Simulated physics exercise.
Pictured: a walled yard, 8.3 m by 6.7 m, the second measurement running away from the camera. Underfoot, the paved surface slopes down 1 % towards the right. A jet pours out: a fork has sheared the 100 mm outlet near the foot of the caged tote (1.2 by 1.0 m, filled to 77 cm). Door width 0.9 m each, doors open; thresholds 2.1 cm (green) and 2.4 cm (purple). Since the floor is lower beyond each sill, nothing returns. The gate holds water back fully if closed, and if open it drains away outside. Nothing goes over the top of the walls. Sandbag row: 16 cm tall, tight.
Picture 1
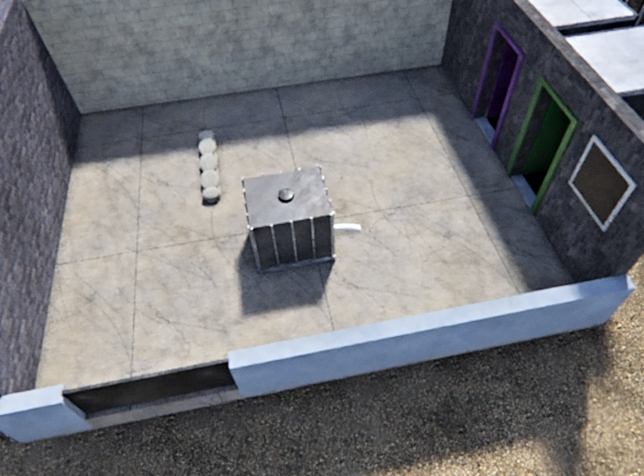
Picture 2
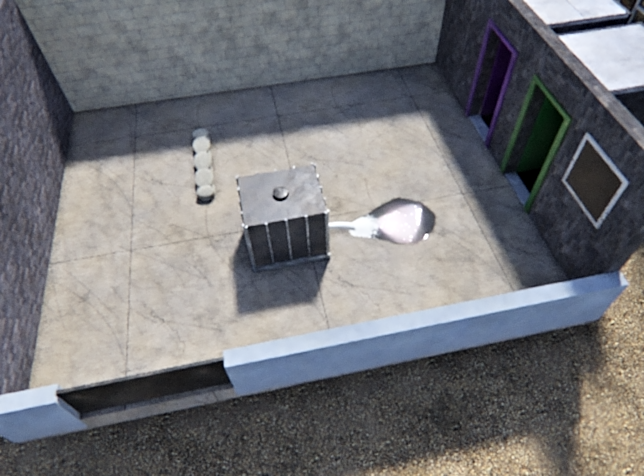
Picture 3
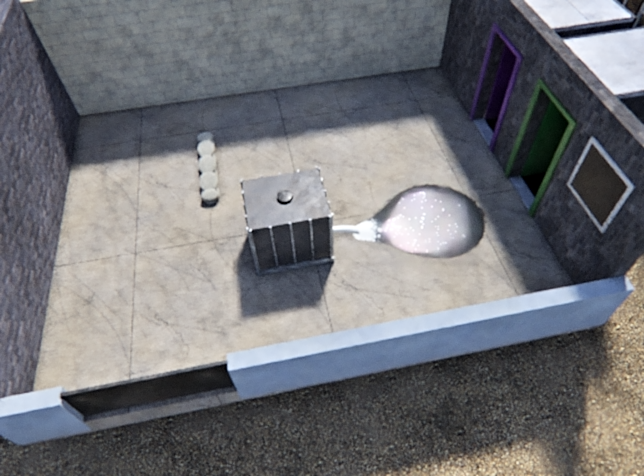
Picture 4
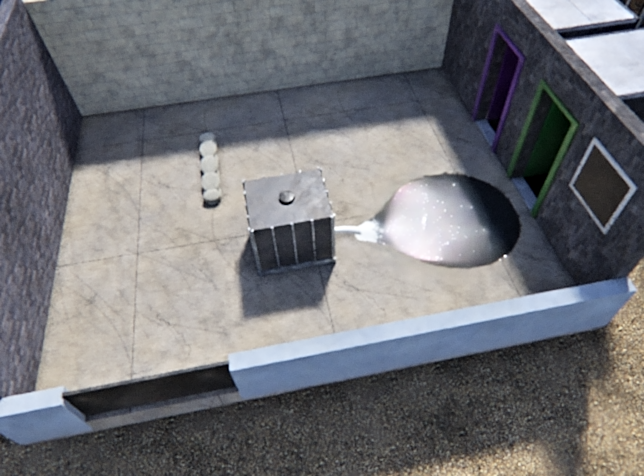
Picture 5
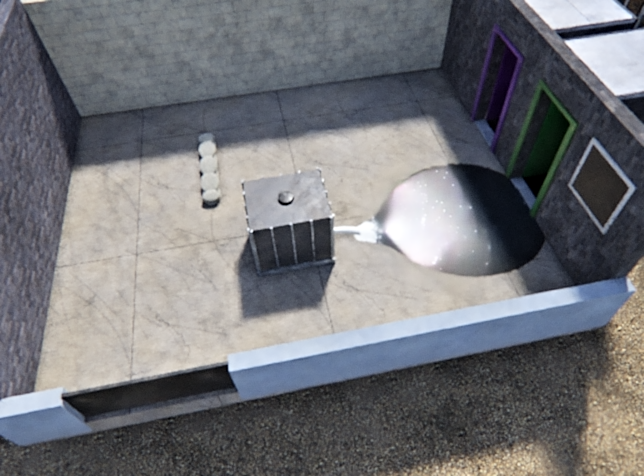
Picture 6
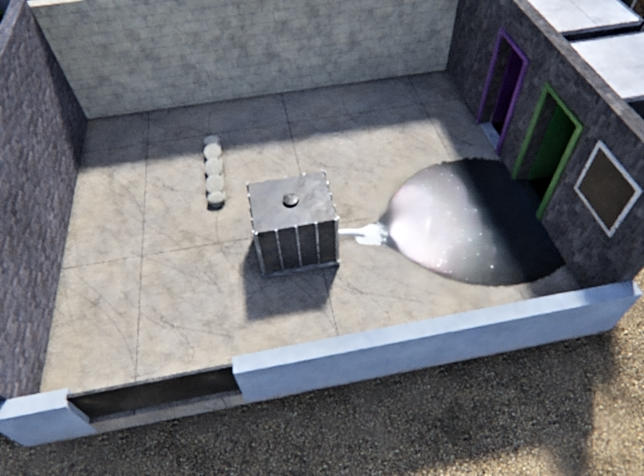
A walled yard held a dark caged tank in the middle when water began pouring from its right side, and a shiny puddle spread rightward across the paving, growing wide near the green-framed doorway.
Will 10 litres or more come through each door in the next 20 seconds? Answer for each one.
Green door - at or over that amount. Purple door - under that amount.
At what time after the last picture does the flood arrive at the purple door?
For the purple door it's 1.2 s.
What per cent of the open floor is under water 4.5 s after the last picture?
Wet fraction: Around 20 %.
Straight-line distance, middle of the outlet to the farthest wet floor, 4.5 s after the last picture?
The front is around 5.0 m away in a straight line.
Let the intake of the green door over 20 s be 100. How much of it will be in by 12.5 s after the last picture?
Something like 75 in a hundred has arrived by then.
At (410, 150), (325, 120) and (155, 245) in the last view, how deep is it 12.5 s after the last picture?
Taking the spots in order, 0.4, 0.0 and 0.0 cm.
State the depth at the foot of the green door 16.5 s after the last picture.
Close to 3.5 cm of depth.
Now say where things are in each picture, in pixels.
In the first picture, the jet has just started at (343, 227); the ground is still dry.
The second picture shows from the spout at (338, 226) the water has spread over 1.0 m2; its tip is at (433, 218), and it is 1.2 cm deep on average.
The third picture shows the jet leaves at (342, 229); the sheet reaches (481, 220), 2.8 m away, and wets 2.4 m2.
The fourth picture shows the jet leaves at (344, 230); the sheet reaches (515, 215), 3.4 m away, and wets 4.0 m2.
The fifth picture shows the jet leaves at (343, 230); the sheet reaches (543, 233), 3.8 m away, and wets 5.4 m2.
The sixth picture shows the jet leaves at (348, 233); the sheet reaches (549, 212), 3.9 m away, and wets 6.3 m2.
Then, 1.5 s after the last picture water covers 15 % of the floor and is deepest (6 cm) near (367, 236); green door 3.5 cm at the sill, 3 L in, purple door 0.79 cm at the sill, 0 L in.
Then, 4.5 s after the last picture water covers 20 % of the floor and is deepest (6 cm) near (367, 236); green door 3.5 cm at the sill, 9 L in, purple door 1.9 cm at the sill, 0 L in.
Then, 8.5 s after the last picture water covers 25 % of the floor and is deepest (5 cm) near (367, 236); green door 3.5 cm at the sill, 18 L in, purple door 2.2 cm at the sill, 0 L in.
Then, 12.5 s after the last picture water covers 30 % of the floor and is deepest (5 cm) near (367, 236); green door 3.6 cm at the sill, 27 L in, purple door 2.4 cm at the sill, 0 L in.
Then, 16.5 s after the last picture water covers 35 % of the floor and is deepest (4 cm) near (367, 236); green door 3.5 cm at the sill, 37 L in, purple door 2.6 cm at the sill, 0 L in.
